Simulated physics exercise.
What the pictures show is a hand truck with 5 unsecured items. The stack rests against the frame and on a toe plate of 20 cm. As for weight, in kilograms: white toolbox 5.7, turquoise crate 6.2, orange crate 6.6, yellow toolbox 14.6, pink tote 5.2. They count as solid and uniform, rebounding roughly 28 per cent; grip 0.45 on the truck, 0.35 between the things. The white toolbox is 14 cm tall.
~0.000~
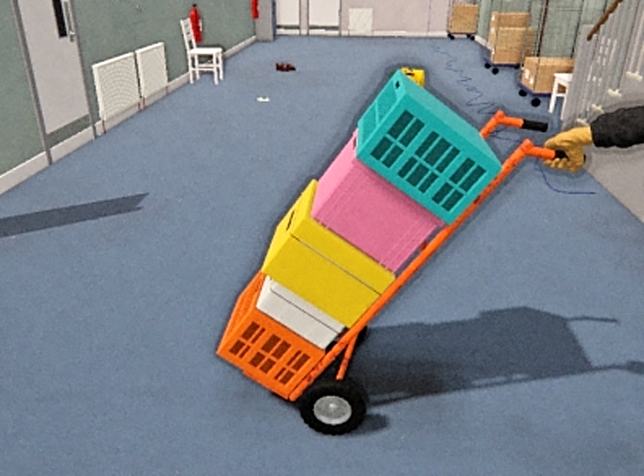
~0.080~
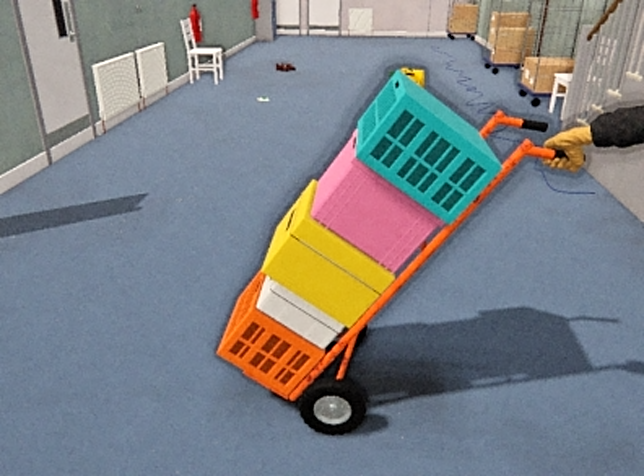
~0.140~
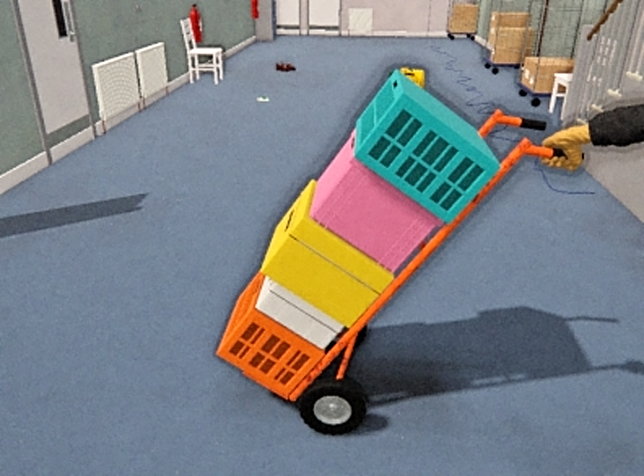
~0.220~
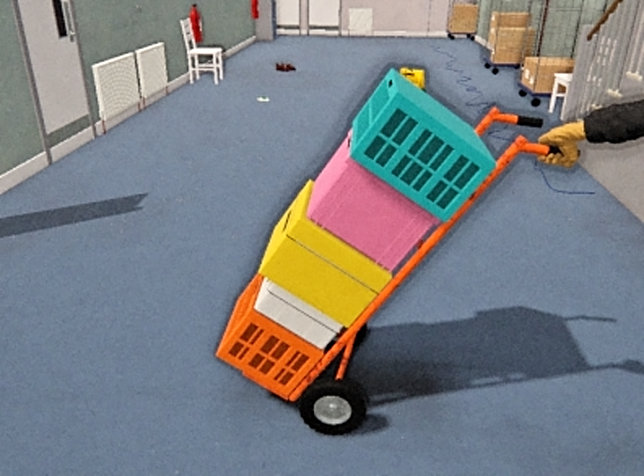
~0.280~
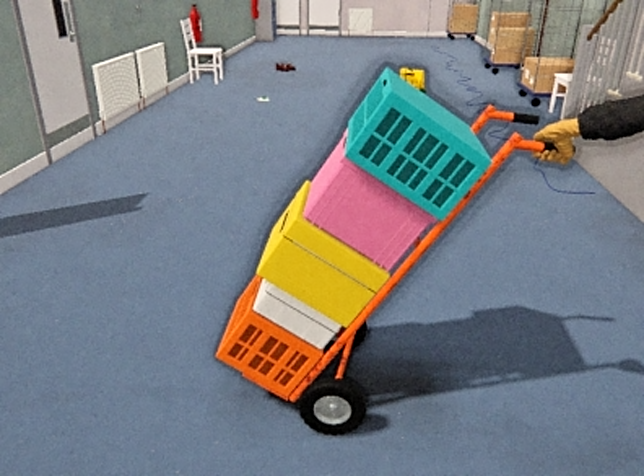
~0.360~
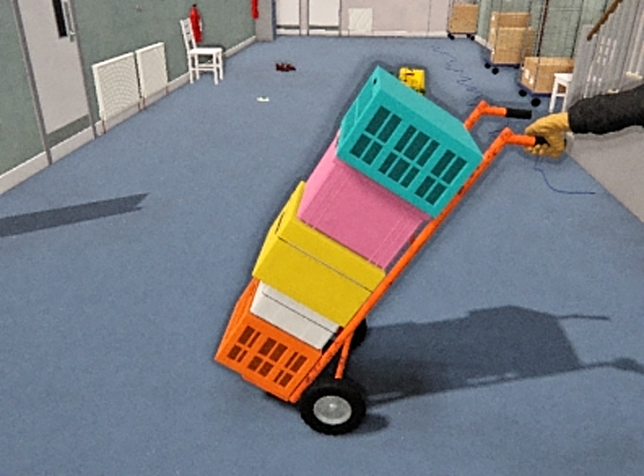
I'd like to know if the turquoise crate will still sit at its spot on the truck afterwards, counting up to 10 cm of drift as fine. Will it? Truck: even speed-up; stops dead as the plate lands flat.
It is going to get displaced.
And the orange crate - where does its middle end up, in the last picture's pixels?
In the last view, its centre sits near (199, 349).
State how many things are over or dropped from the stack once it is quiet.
Count: 5.
After 1.36 s, truck upright; turquoise crate 17° off its base near (161, 144); pink tote 17° off its base; yellow toolbox 17° off its base.
After 1.86 s, truck upright; turquoise crate, yellow toolbox and pink tote now dropped from the stack; white toolbox 56° off its base; orange crate 56° off its base.
After 2.16 s, truck upright; white toolbox now dropped from the stack; orange crate on its side.
In the end (3.3 s), dropped from the stack, white toolbox, turquoise crate, yellow toolbox and pink tote; toppled on the truck, orange crate.
